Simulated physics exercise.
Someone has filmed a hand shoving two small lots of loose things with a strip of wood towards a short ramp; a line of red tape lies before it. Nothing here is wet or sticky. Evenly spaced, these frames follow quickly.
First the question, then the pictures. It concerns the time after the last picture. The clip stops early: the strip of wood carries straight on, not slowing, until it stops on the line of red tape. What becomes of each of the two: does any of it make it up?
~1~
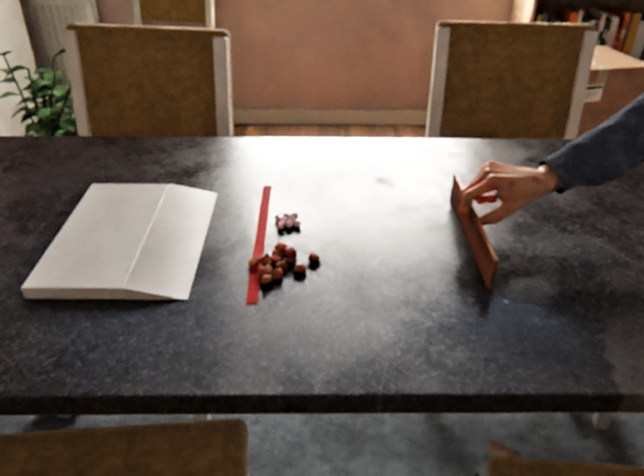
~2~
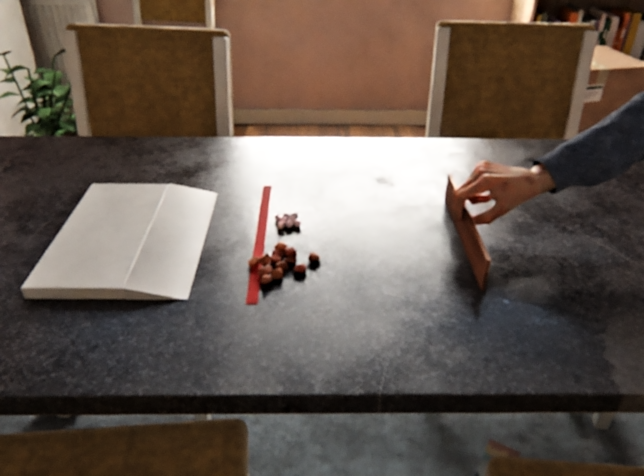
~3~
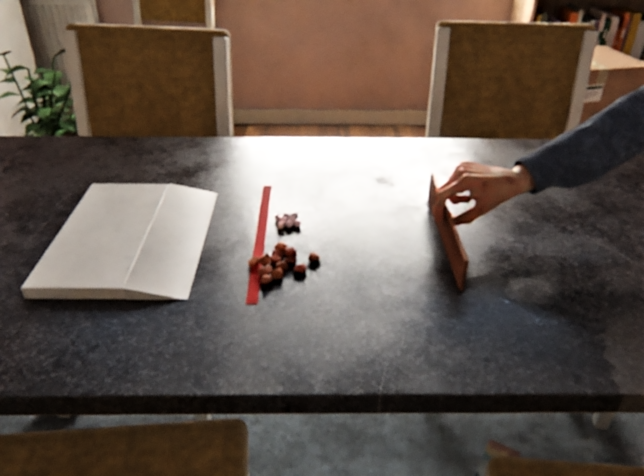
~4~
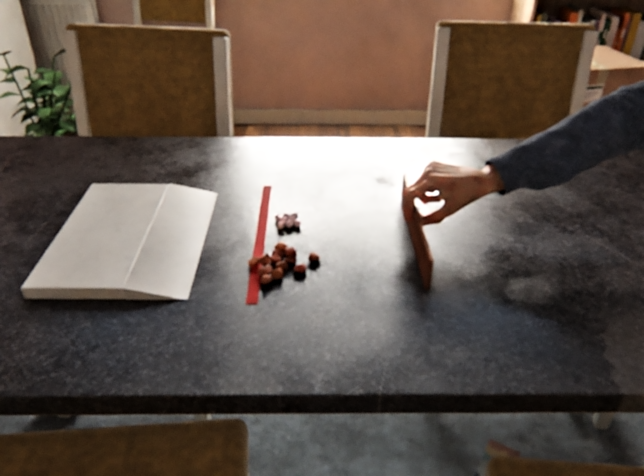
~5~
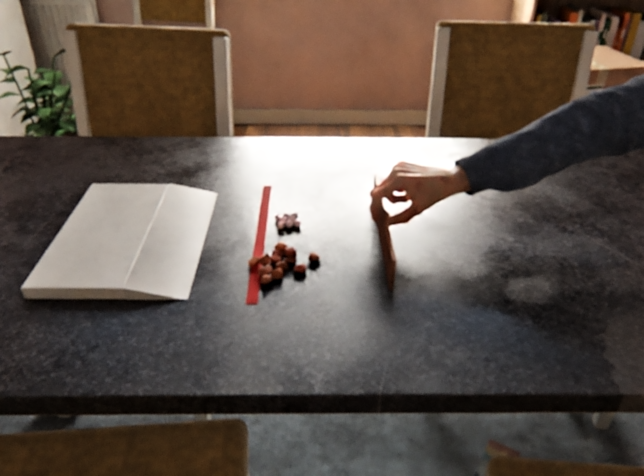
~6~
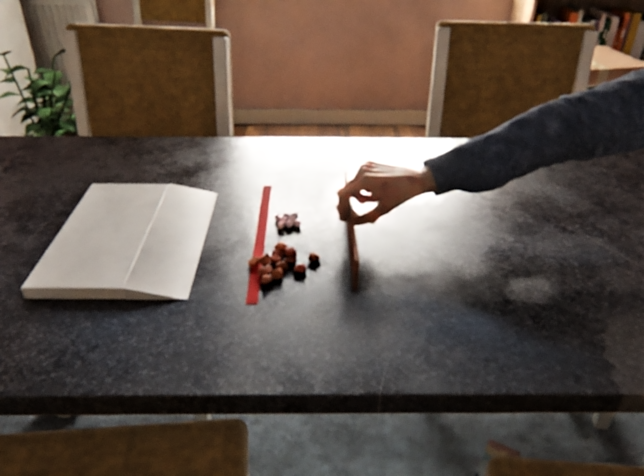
In order: Most likely the front handful cannot climb over at all. Most likely the back handful manages to climb over at least partly.
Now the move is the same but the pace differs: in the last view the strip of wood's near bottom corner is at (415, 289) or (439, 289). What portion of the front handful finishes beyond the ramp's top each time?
Near 0 in a hundred, then near 0 in a hundred.
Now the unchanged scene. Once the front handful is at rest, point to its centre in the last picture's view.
Near (184, 268).
Then, 0.10 s past the last view, strip of wood still moving, near (295, 211); front handful all short of the ramp; back handful all short of the ramp.
Then, 0.22 s past the last view, strip of wood stopped at the red tape; front handful all short of the ramp; back handful a small part on the ramp, most short of the ramp.
Then, 0.50 s past the last view, strip of wood stopped at the red tape; front handful most on the ramp, a small part short of the ramp; back handful all past the top.
Finally, strip of wood stopped at the red tape; front handful none past the top, most on the ramp, about a quarter short of the ramp; back handful all past the top.
